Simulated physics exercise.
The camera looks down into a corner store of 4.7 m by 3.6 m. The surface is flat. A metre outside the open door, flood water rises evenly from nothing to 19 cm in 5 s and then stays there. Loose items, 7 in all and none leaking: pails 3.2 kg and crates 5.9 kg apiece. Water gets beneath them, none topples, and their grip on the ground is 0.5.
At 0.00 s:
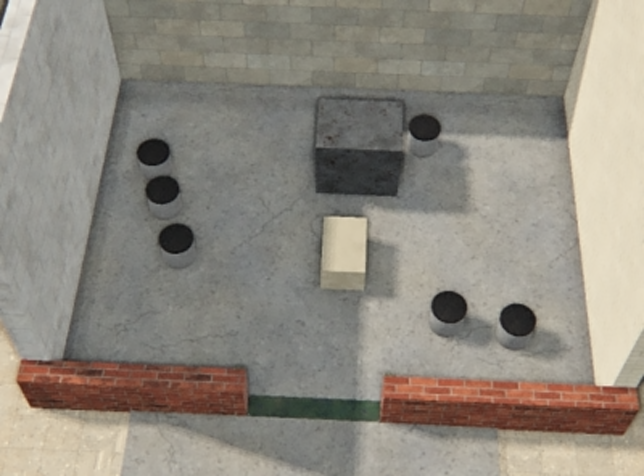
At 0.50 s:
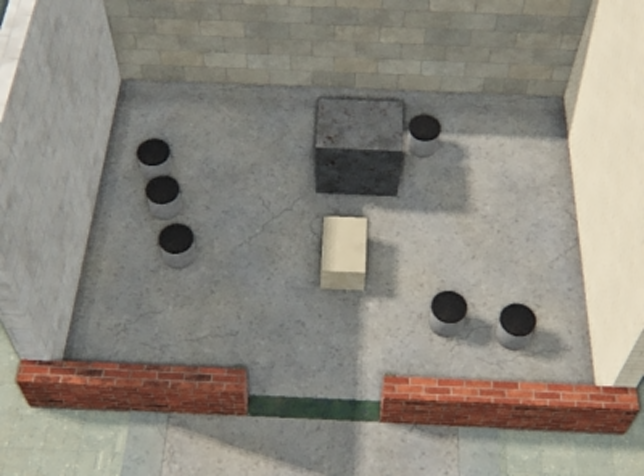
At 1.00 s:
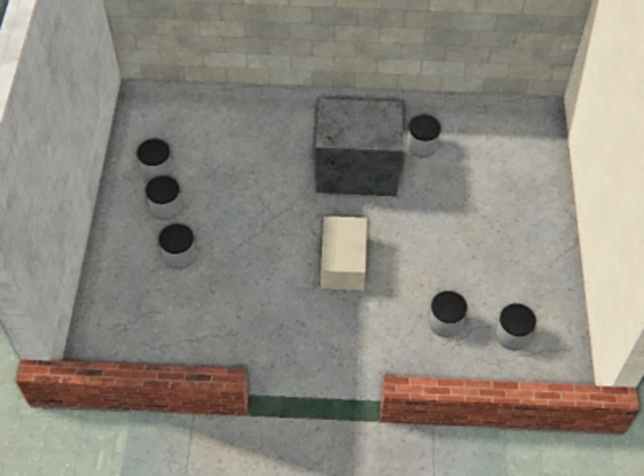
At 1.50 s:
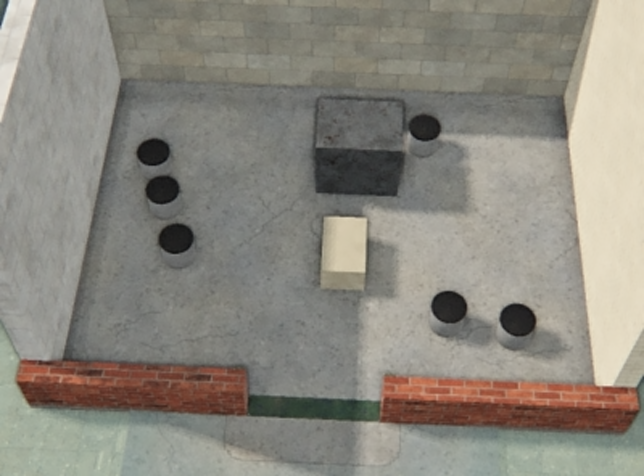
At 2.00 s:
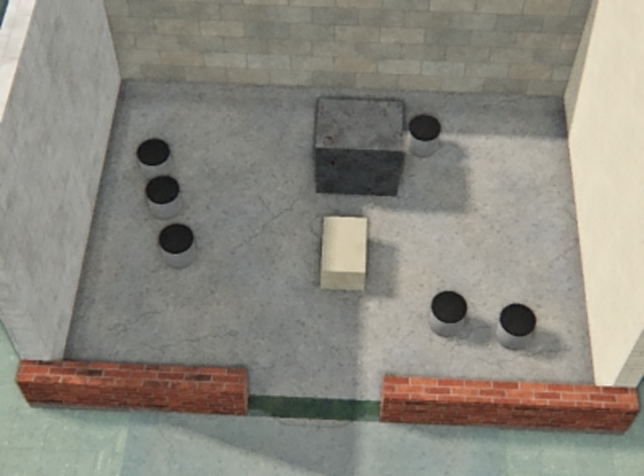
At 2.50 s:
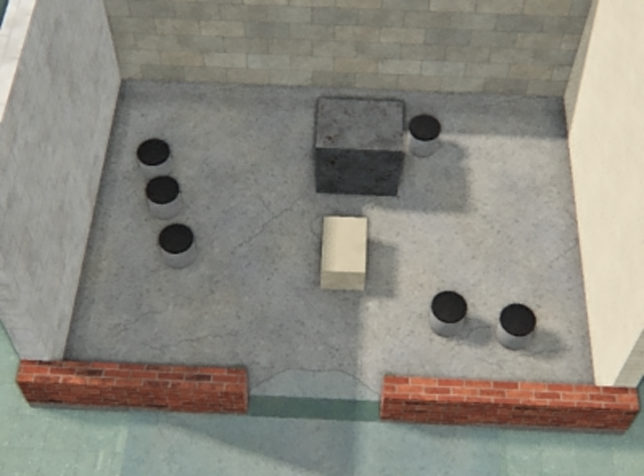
The clip opens on a walled corner space holding six dark-topped pails, a large dark block and a small pale one. Greenish water spreads over the ground outside the low brick wall, then creeps through the doorway gap onto the floor's edge, while the pails and blocks stay still.
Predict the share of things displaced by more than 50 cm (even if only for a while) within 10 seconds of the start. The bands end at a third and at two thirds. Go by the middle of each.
It is under a third.
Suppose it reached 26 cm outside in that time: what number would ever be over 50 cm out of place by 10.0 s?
In that case 4 of them.
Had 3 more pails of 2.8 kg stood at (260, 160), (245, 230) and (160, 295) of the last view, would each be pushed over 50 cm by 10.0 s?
In turn: Over, more, short of it.
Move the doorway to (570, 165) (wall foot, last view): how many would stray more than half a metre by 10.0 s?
Then 4.
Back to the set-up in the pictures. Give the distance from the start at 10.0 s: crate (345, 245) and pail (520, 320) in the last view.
In turn: 200 cm, 0 cm.
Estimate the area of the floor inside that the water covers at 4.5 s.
Some 4.5 m2.
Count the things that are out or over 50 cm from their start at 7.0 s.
I count 1.
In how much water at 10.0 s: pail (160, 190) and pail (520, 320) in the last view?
About 5 and 2 cm.
After 3.5 s 0 of 7 are over 50 cm from their spots; 0 afloat.
After 4.5 s 0 of 7 are over 50 cm from their spots; 0 afloat.
After 7.0 s 1 of 7 are over 50 cm from their spots; 1 afloat.
After 10.0 s 2 of 7 are over 50 cm from their spots, and 2 have been at some point; 5 afloat.
